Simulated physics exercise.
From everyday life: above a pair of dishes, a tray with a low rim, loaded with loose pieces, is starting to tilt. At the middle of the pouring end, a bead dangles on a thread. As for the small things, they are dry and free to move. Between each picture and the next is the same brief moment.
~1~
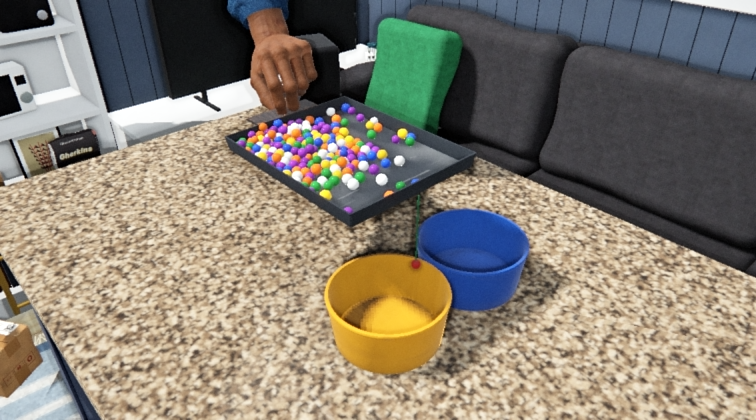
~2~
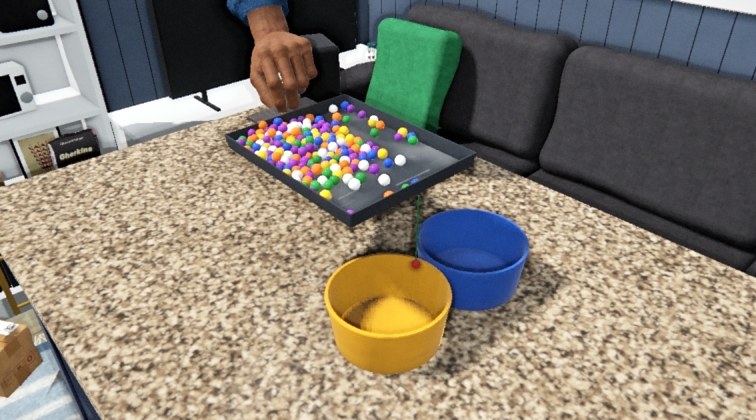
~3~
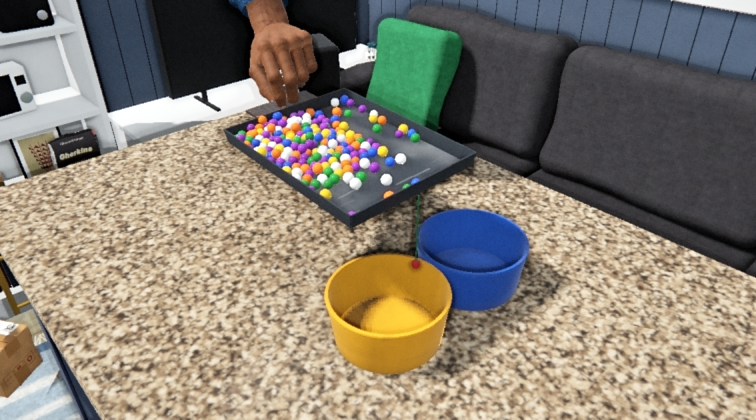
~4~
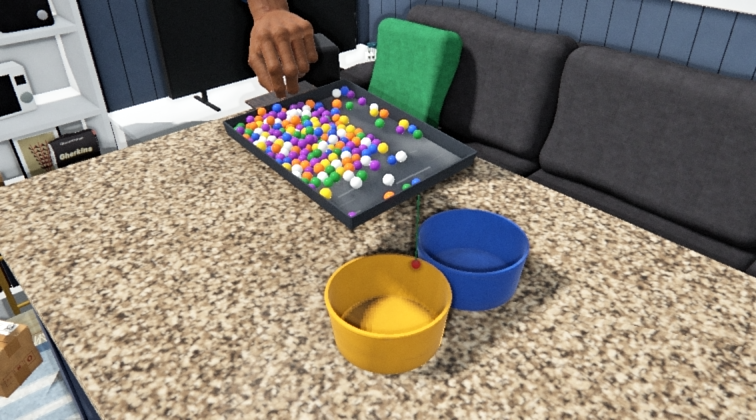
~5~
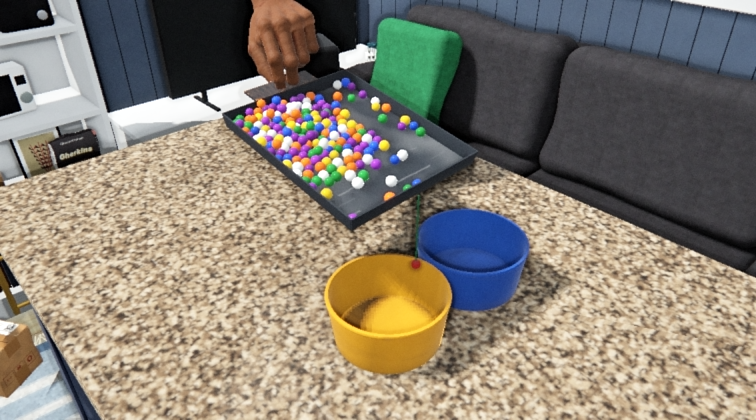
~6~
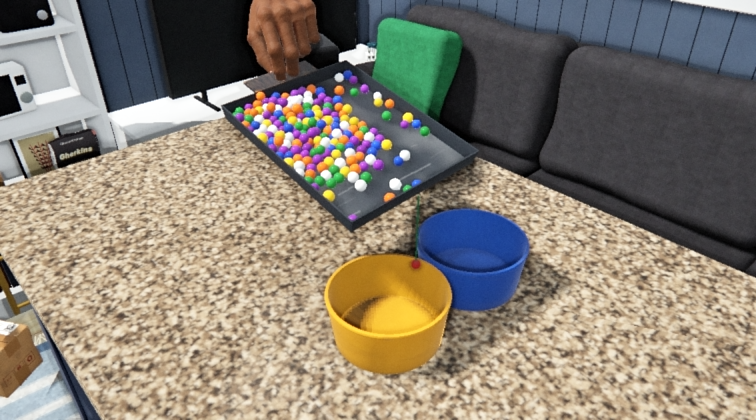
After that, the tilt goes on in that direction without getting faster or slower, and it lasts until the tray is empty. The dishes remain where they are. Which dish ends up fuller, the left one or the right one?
More will pour into the dish on the left side.
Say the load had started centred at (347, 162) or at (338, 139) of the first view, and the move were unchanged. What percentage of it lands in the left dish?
Around 60 then around 60 per cent.
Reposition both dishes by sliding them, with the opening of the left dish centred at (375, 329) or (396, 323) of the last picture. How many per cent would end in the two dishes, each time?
The first comes to 90 percent and the second to 90 percent.
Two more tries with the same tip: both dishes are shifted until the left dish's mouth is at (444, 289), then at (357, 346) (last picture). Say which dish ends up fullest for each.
Try 1 - the dish at left; try 2 - the dish at left.
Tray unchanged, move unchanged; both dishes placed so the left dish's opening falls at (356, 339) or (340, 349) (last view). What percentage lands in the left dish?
Respectively 70 % and 50 %.
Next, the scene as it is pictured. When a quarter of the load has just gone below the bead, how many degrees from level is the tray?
Roughly 80 degrees of tilt.
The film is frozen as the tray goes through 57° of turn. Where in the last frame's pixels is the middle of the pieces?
Look about (373, 170) in the last picture.
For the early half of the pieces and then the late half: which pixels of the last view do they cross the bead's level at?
Near (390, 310) to start, and near (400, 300) afterwards.
Shortly afterwards, tray tipped steeply; all but a few on the tray; only a few in the left dish; only a few outside both; a little in the air.
Next, tray tipped right over; a little on the tray; near a third in the left dish; near a third outside both; a little in the air.
Some moments later, tray tipped past a quarter turn; near two thirds in the left dish; near a third outside both.
In the end, tray tipped past a quarter turn; near two thirds in the left dish; none at all in the right dish; near a third outside both.
